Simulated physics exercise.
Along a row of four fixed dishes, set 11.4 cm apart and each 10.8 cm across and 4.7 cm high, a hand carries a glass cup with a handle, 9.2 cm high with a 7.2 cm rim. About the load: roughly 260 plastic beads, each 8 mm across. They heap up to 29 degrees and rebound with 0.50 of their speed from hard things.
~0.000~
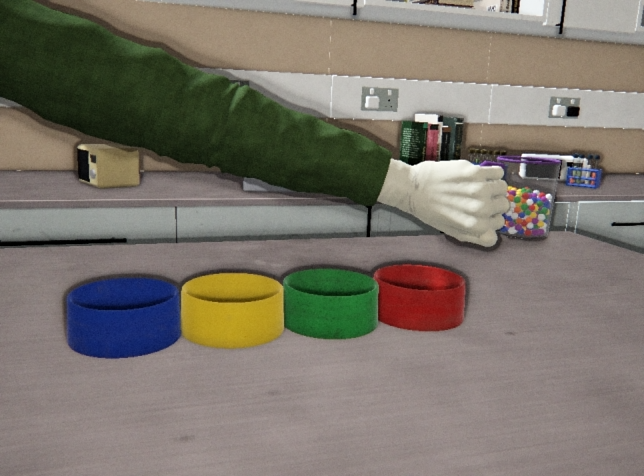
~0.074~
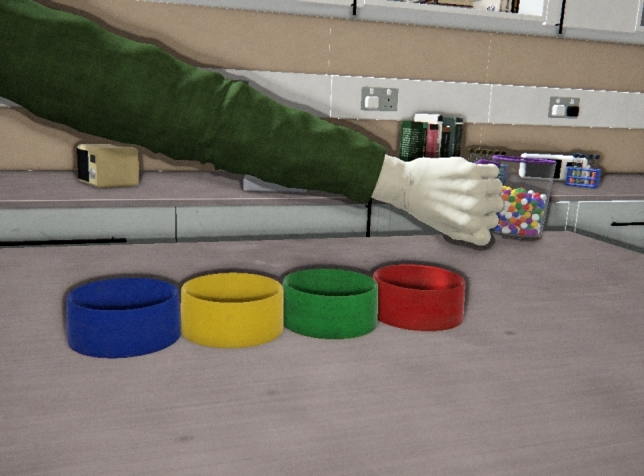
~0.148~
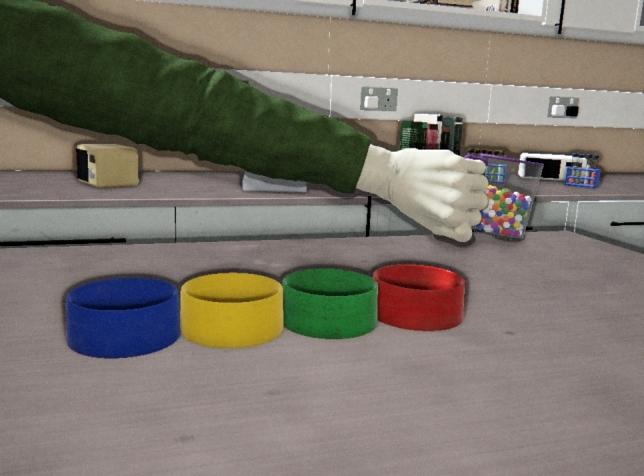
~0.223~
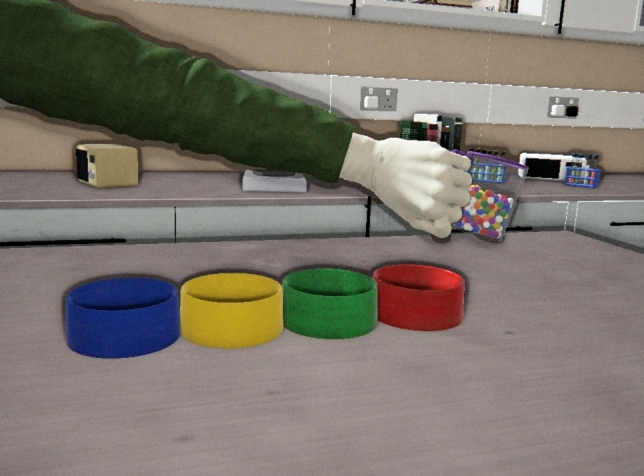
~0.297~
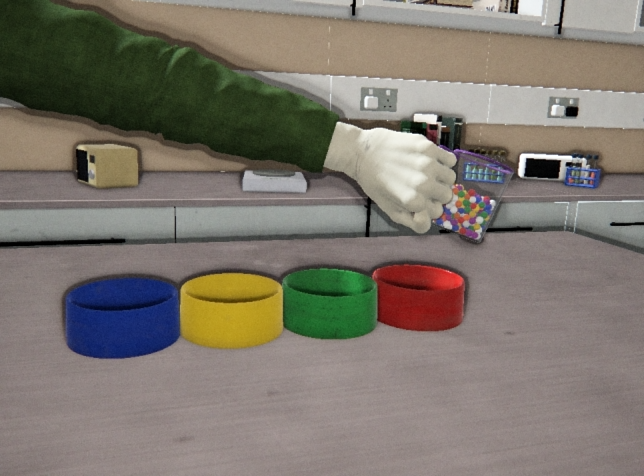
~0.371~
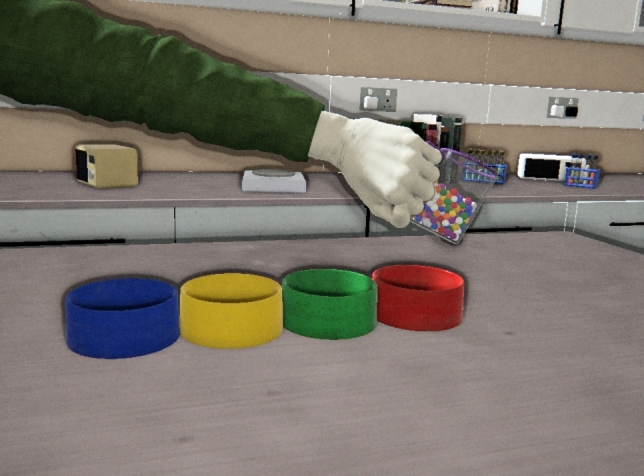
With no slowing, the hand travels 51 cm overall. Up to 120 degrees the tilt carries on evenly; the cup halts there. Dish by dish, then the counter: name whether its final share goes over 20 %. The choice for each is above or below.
Result: Red: The share is going to stay within a fifth; blue: The share is going to pass a fifth; green: The share is going to stay within a fifth; yellow: The share is going to pass a fifth; counter: The share is going to stay within a fifth.
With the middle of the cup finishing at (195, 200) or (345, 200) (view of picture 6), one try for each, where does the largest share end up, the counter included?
Try 1 - yellow; try 2 - red.
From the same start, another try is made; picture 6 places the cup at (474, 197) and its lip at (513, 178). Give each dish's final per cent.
Red 0, blue 0, green 80, yellow 10.
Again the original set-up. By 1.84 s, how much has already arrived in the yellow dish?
About 30 percent.
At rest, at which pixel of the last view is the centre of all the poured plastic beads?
Approximately (155, 325) in the last view.
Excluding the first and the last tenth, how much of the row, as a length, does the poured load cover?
Some 14 centimetres.
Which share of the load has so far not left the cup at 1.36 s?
I reckon around 90 per cent.
After 0.96 s, tilt 75 degrees; cup holds 100 %.
After 1.36 s, tilt 108 degrees; cup holds 90 %, yellow 10 %.
Then, at 1.84 s, tilt 120 degrees; cup holds 0 %, blue 60 %, yellow 30 %.
By 2.4 s all is still; red 0 %, blue 60 %, green 0 %, yellow 30 %, counter 5 %.
